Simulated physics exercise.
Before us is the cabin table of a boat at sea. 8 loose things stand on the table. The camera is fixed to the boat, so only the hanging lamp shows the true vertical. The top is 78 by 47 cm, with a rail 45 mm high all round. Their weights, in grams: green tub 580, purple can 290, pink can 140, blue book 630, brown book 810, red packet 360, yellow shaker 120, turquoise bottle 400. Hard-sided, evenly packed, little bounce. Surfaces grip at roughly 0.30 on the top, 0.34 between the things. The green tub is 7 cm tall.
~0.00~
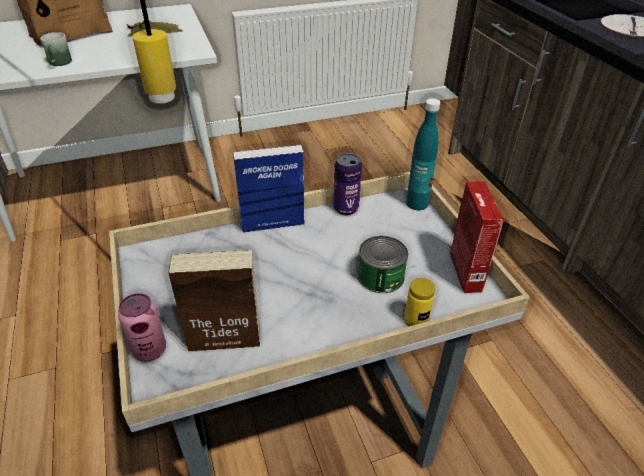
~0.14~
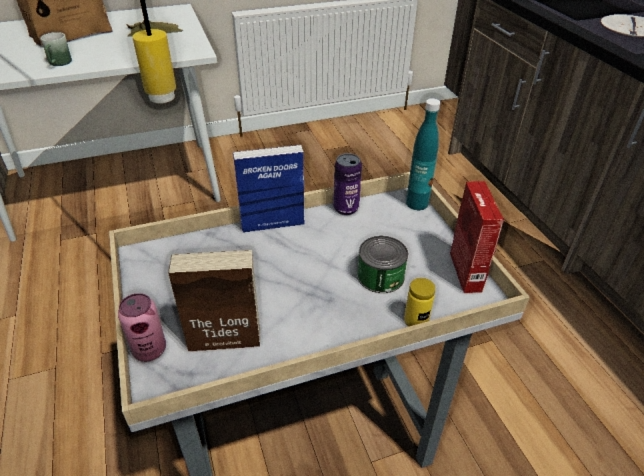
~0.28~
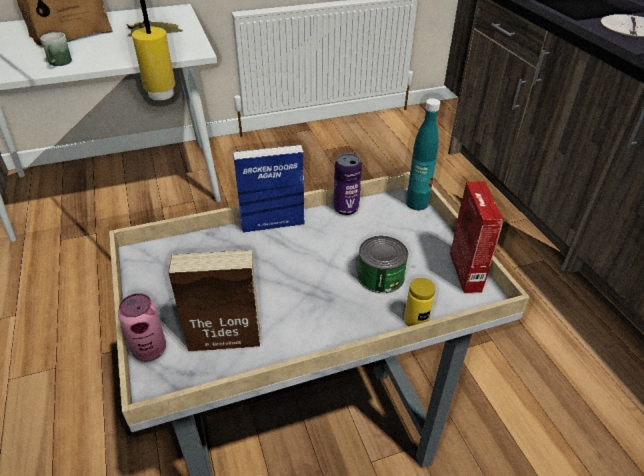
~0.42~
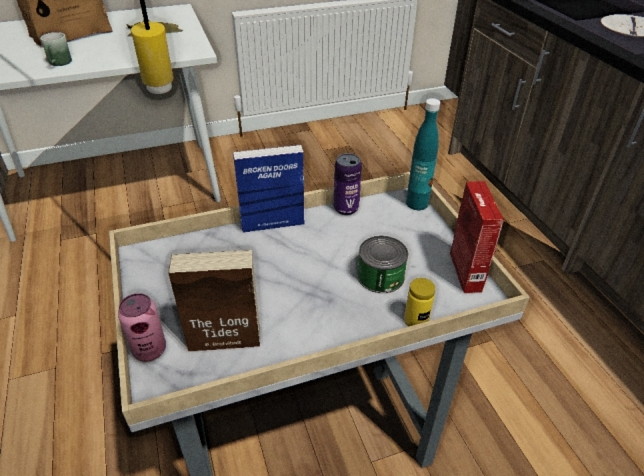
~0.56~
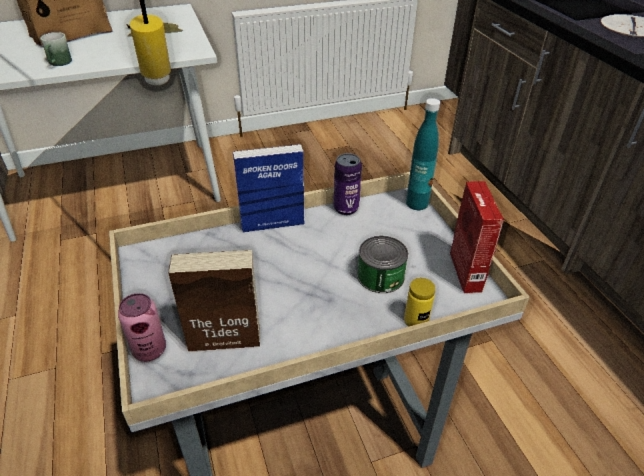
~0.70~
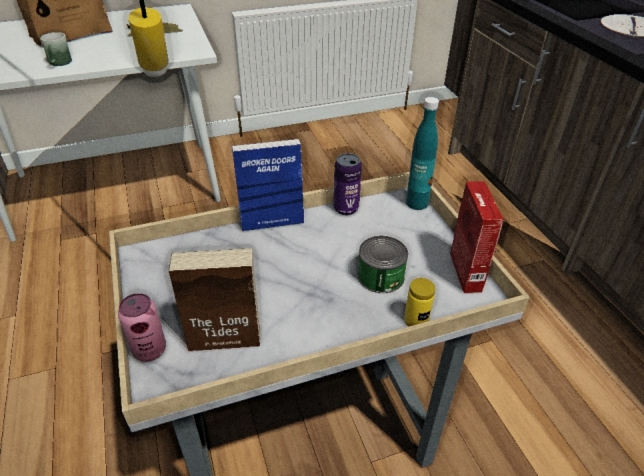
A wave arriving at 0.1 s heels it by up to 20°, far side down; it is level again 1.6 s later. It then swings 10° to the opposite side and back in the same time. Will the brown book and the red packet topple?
The brown book falls over, the red packet is still upright.
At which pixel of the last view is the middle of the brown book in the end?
Near (225, 250).
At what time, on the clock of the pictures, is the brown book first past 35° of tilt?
Near 1.0 s.
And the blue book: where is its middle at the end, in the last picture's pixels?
Around (231, 251).
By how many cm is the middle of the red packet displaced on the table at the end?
About 7 cm.
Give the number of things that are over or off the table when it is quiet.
In all, 3.
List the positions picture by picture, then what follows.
In the first picture, boat level; brown book (218, 303); red packet (474, 238).
In the second picture, boat level; pink can (143, 329); blue book (271, 190).
In the third picture, floor tilted 2°, far side down; yellow shaker (419, 304); turquoise bottle (425, 157).
In the fourth picture, floor tilted 7°, far side down; green tub (382, 264); purple can (347, 185).
In the fifth picture, floor tilted 12°, far side down; pink can (143, 329); blue book (271, 190).
In the sixth picture, floor tilted 17°, far side down; brown book (218, 302); red packet (474, 238).
Around 1.10 s, floor tilted 17°, far side down; blue book and turquoise bottle now off the table; brown book on its side near (224, 272); red packet shifted 4 cm near (465, 228).
Around 1.30 s, floor tilted 10°, far side down; brown book on its side near (225, 250); red packet shifted 7 cm near (458, 220); pink can shifted 6 cm.
Finally (3.8 s), off the table and tipped over, blue book and turquoise bottle; on their side or leaning hard on the table, brown book; not toppled but over 5 cm from the start, green tub, pink can, red packet and yellow shaker; the last one still in place (within 5 cm). In the last view, brown book near (225, 250), red packet near (457, 219).
